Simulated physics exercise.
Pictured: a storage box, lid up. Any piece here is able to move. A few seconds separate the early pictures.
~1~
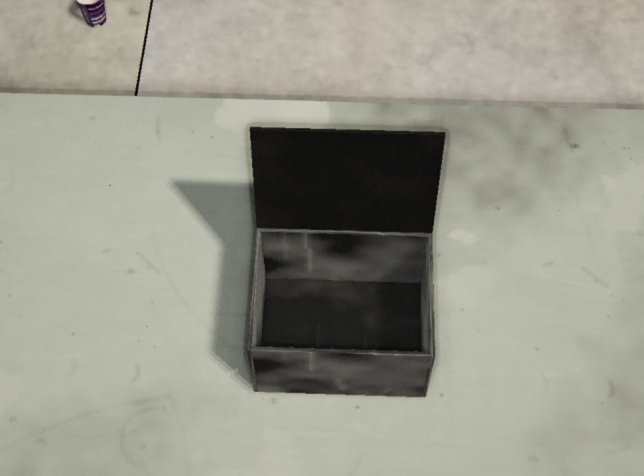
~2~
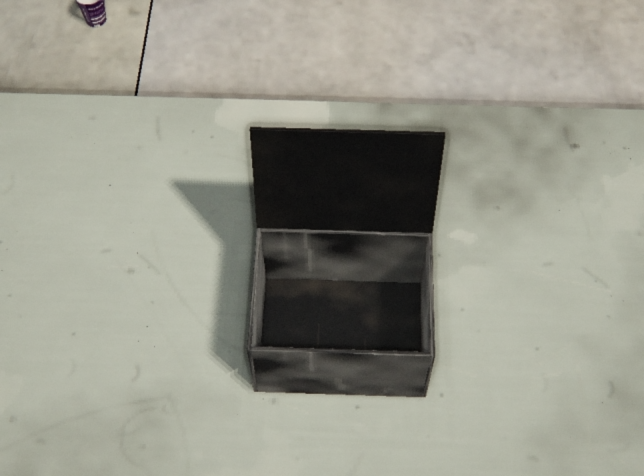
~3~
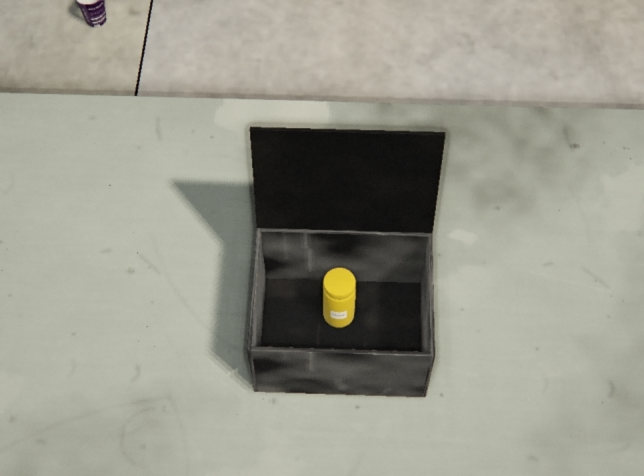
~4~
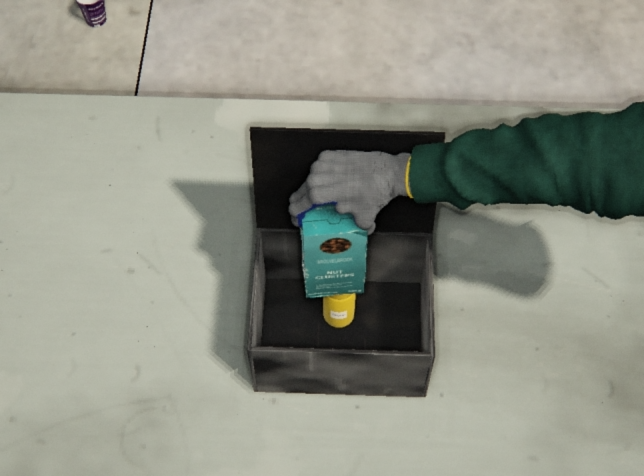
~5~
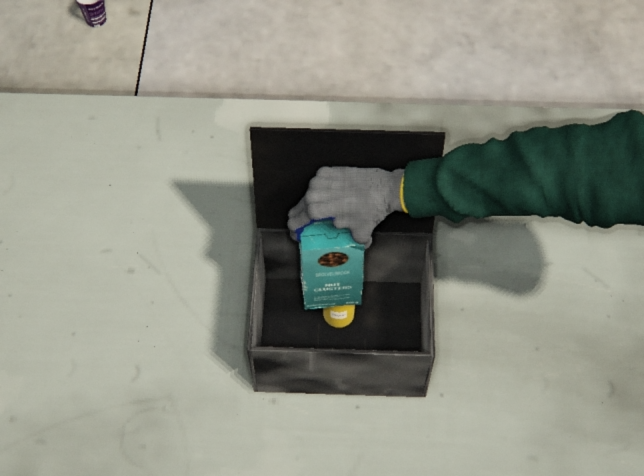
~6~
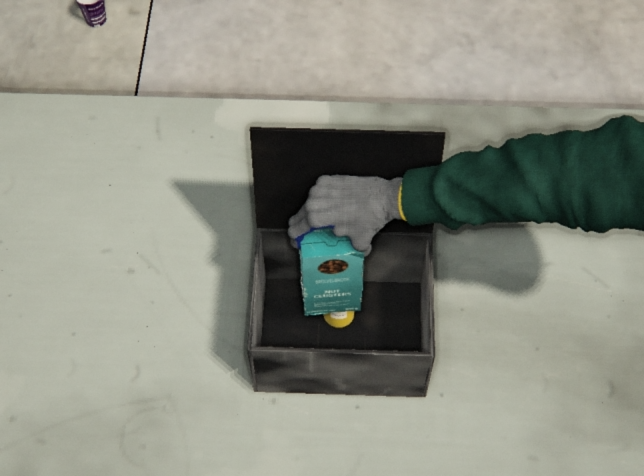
In an open storage box, a yellow shaker appears, then a gloved hand lowers a turquoise carton.
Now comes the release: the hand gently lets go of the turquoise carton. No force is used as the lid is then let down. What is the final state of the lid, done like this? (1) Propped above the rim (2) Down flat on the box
1, propped above the rim.
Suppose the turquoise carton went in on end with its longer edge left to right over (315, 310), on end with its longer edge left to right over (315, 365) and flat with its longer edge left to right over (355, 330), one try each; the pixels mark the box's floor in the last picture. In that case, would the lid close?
First try: A gap remains; second try: A gap remains; third try: No gap.
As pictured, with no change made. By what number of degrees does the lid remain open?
About 16°.
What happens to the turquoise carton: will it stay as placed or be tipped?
By the end the turquoise carton has kept its angle.
Then, 1.00 s on from there, lid starting down; turquoise carton turned 4° from how it was put near (339, 331); yellow shaker turned 17° from how it was put.
Then, 1.60 s on from there, lid 57° above the rim; turquoise carton shifted about its own width near (335, 332); yellow shaker shifted a little.
In the end, lid 17° above the rim; moved from the start, turquoise carton; yellow shaker unmoved. At the end, from the last picture's camera, turquoise carton near (335, 332).
